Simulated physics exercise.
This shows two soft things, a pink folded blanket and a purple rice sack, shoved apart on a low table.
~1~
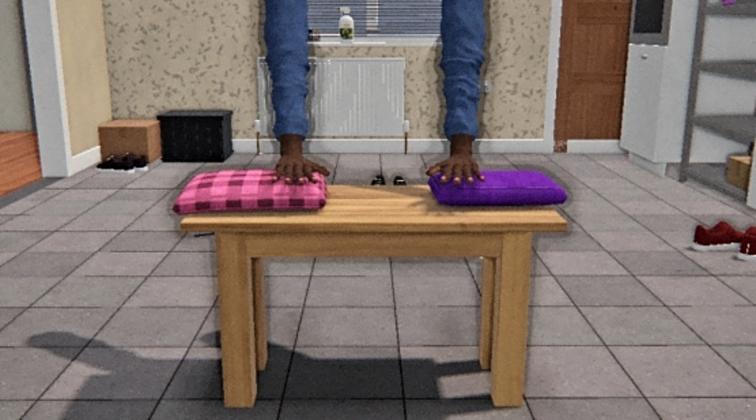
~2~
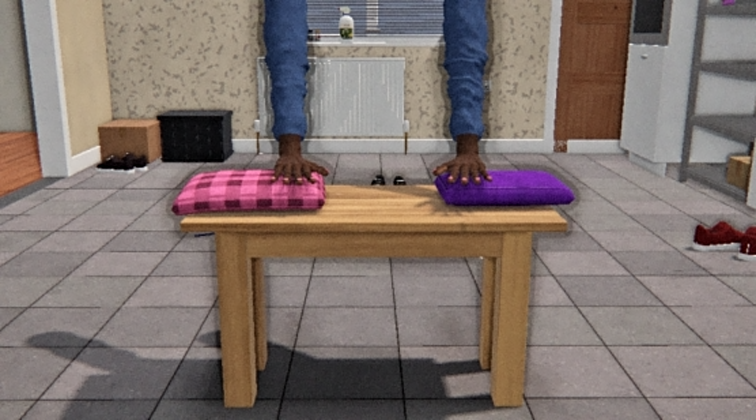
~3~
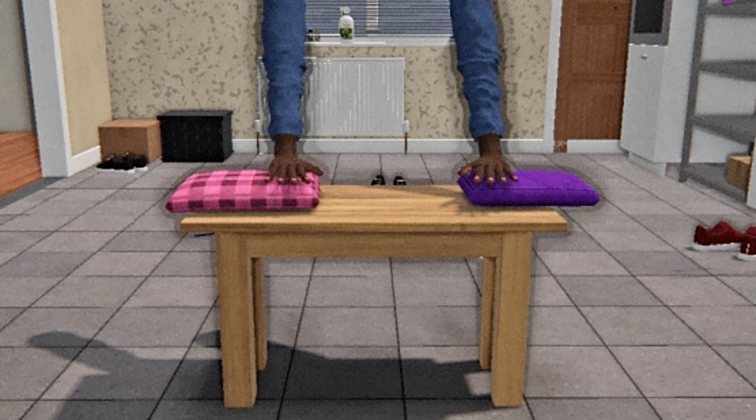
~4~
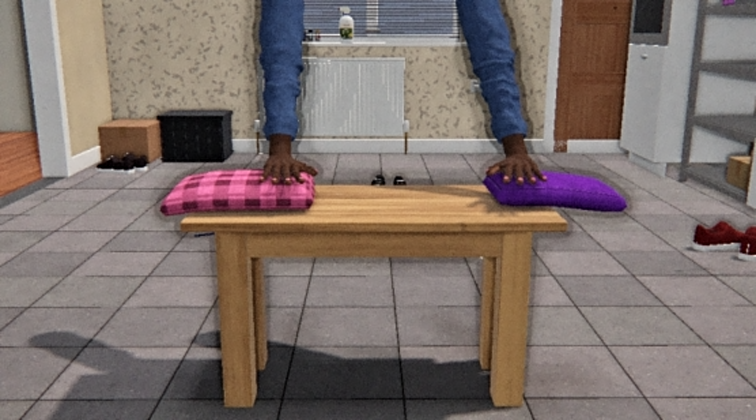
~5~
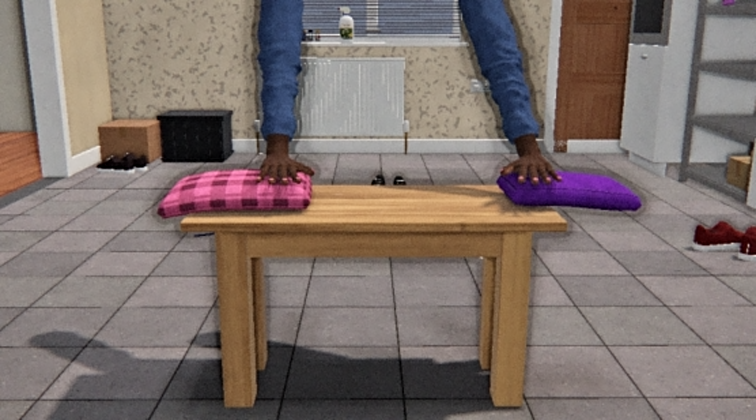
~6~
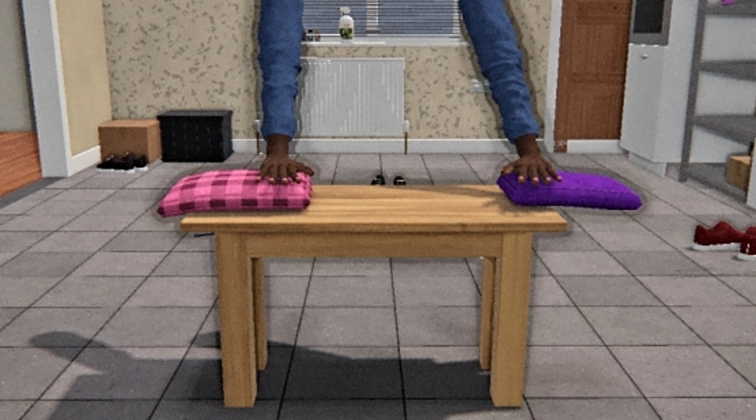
The clip opens with two hands resting on a pink checked bundle at the left and a purple bundle at the right of a low wooden table. The hands push them apart, the pink one slightly left, the purple one farther right, until it sits mostly past the table's edge, both hands still on them.
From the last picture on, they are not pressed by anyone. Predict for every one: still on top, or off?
My call: Pink folded blanket still on top, purple rice sack off.
Then, 0.34 s later than the last view, folded blanket at rest; rice sack falling near (571, 252).
Then, 0.62 s later than the last view, folded blanket at rest; rice sack on the floor near (620, 357).
Finally, folded blanket at rest; rice sack on the floor near (625, 367). The pink folded blanket remains on top and the purple rice sack goes down.
